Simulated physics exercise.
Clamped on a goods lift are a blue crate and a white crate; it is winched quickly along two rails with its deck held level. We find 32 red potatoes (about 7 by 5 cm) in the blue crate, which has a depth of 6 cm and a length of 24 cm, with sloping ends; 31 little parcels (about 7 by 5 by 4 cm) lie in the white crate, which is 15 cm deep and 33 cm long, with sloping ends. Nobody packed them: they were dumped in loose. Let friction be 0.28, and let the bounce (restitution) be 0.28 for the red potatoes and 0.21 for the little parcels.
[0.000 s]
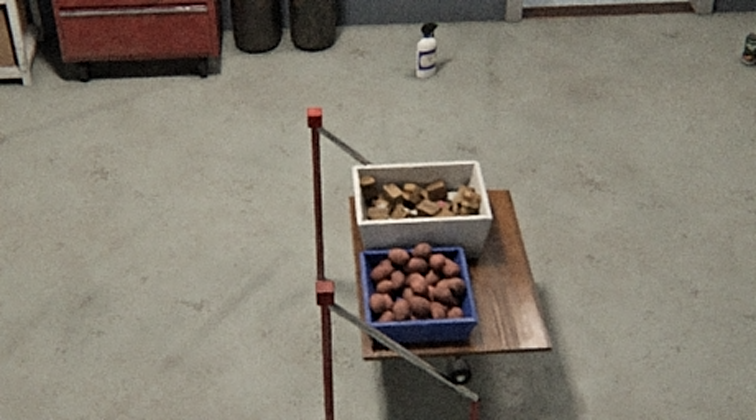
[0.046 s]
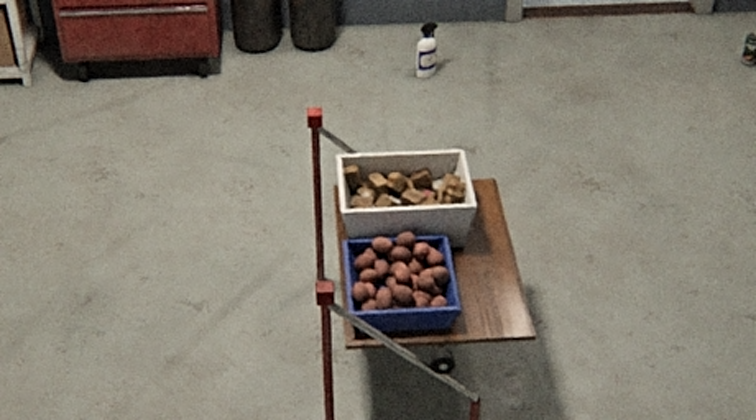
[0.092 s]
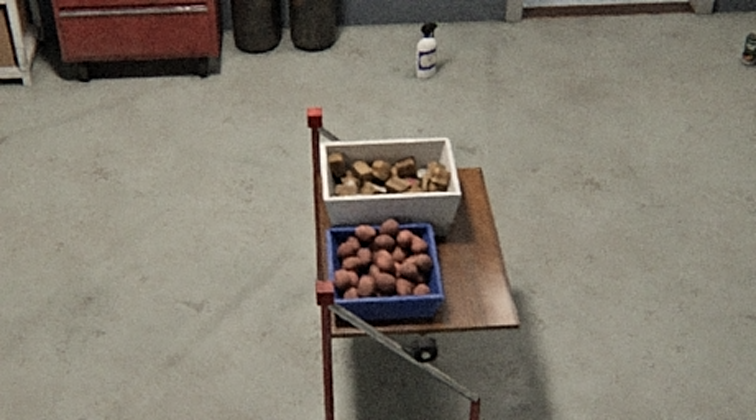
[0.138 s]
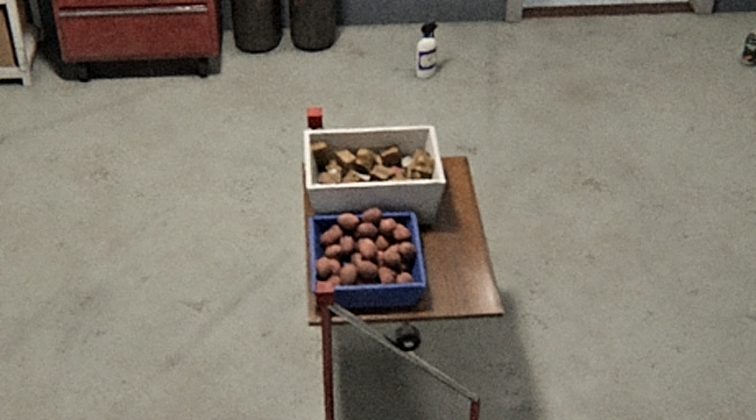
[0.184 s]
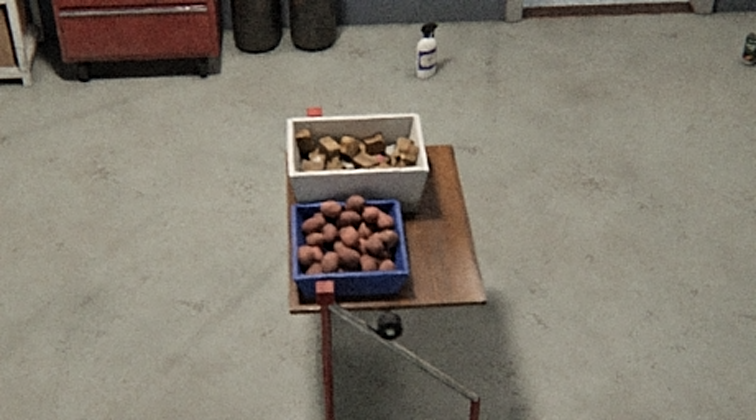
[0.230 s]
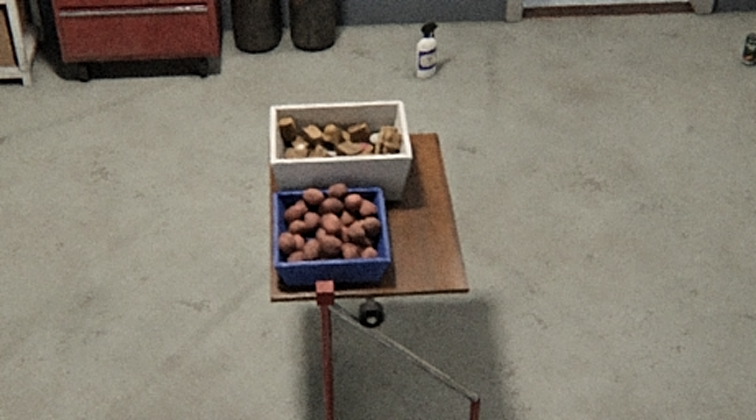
A blue crate of red potatoes and a white crate slide up and left together on a wooden deck.
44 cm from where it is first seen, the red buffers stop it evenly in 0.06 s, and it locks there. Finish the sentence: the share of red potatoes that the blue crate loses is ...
... above one in six.
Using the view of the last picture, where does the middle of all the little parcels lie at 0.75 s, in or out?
Pixel (305, 147), give or take.
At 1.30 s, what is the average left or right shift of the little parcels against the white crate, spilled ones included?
About 4 cm to the left.
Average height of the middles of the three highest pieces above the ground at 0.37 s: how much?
On average they sit about 88 cm high.
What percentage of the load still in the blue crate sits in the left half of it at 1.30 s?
Close to 60 in every hundred.
After 0.25 s, the buffers are touched.
After 0.37 s, blue crate 31 in, 1 out and white crate 31 in, 0 out.
After 0.53 s, blue crate 24 in, 8 out and white crate 31 in, 0 out.
After 0.75 s, blue crate 22 in, 10 out and white crate 31 in, 0 out.
Final count (at 1.30 s), blue crate 22 in, 10 out and white crate 31 in, 0 out. Asked share, 10 of 32, 31 per cent.
